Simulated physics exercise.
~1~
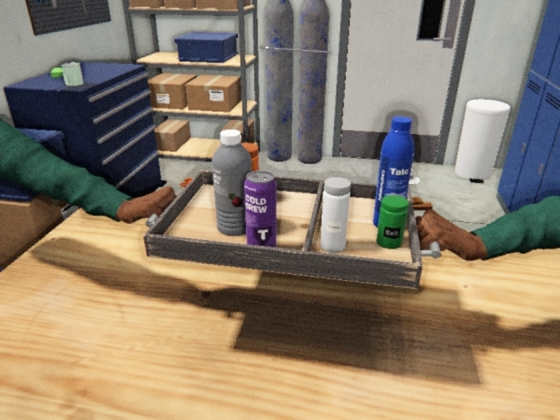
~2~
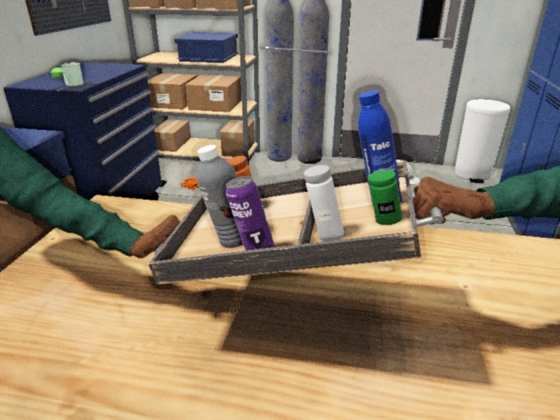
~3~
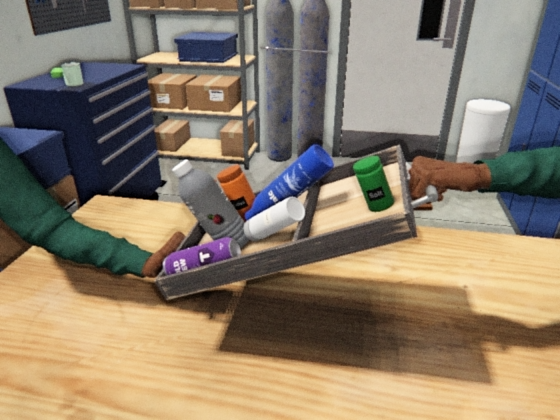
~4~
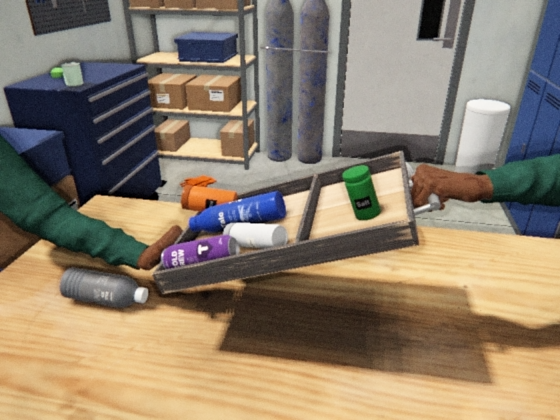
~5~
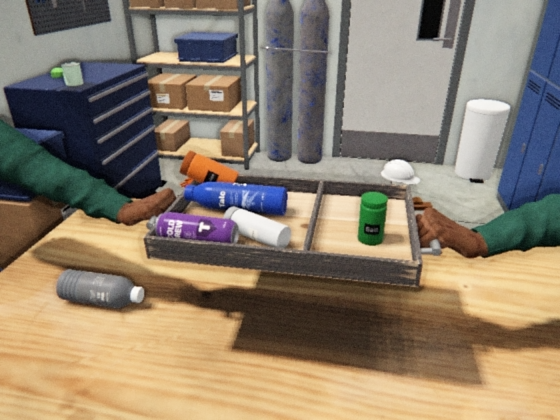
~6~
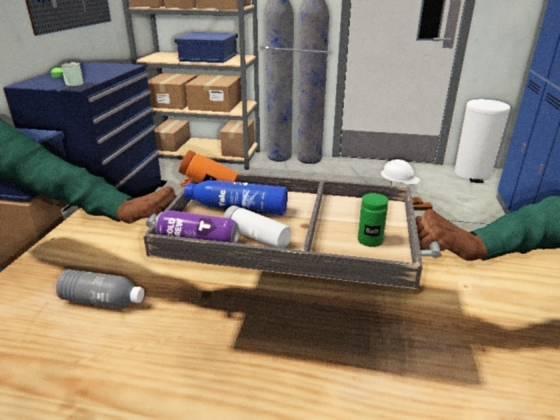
Hand-held tray tipping down to the left, toppling bottles and cans, dropping a grey bottle onto the table, then levelling again.
